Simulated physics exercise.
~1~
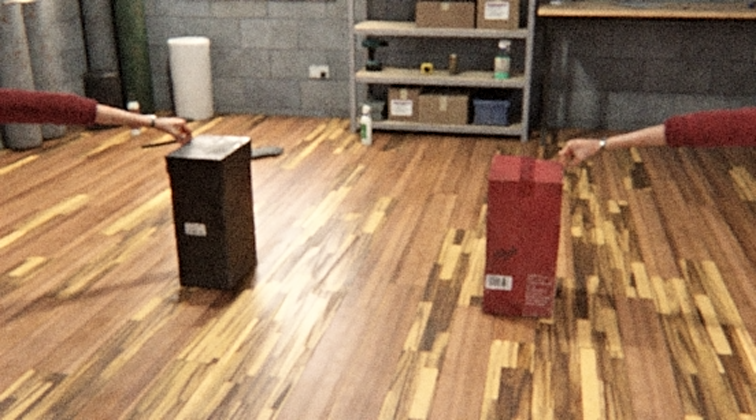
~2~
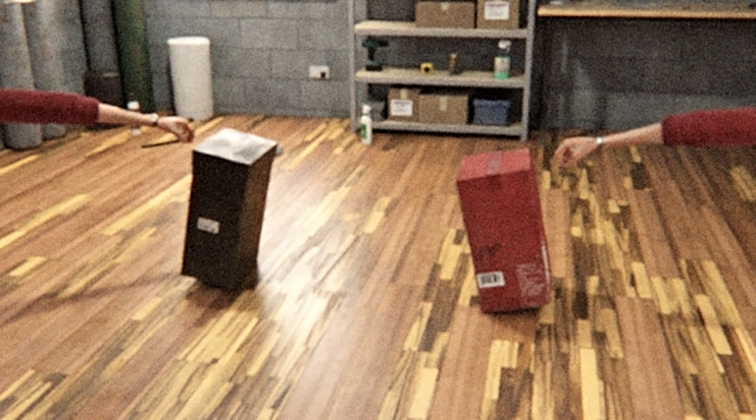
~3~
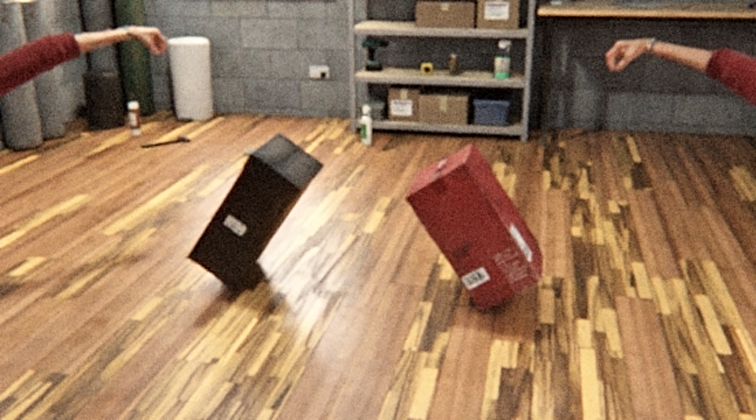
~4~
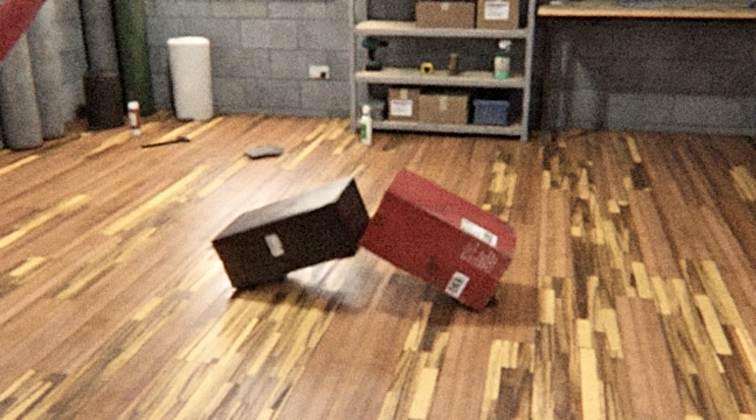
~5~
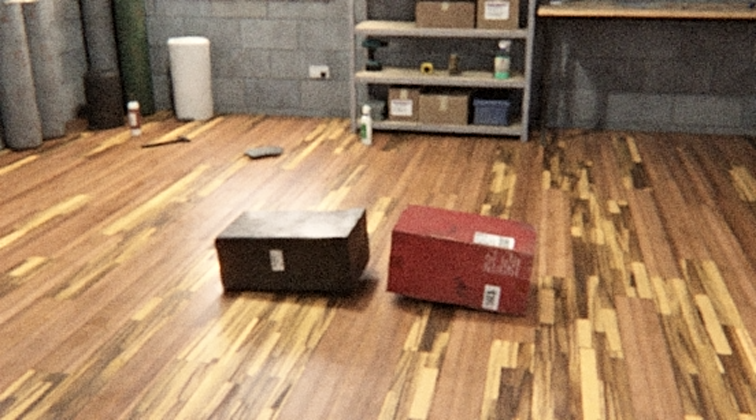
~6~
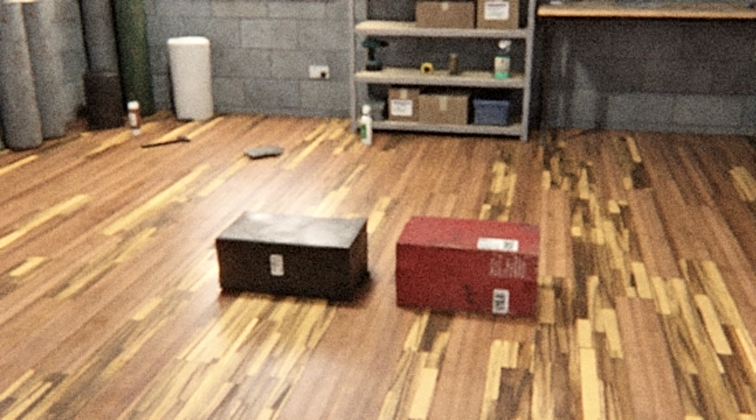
A tall black box on the left and a tall red box on the right stand on a patterned wooden floor, each touched by a red-sleeved arm reaching in from its side. The still, slightly raised view shows a workshop with a grey block wall, metal shelves and rolls behind. The boxes tip toward each other as the hands let go and draw back. They lean steeply, then topple inward, their upper ends meeting in the middle. Both drop flat, the red one shifting slightly right, and end lying on their sides with a narrow gap between them.
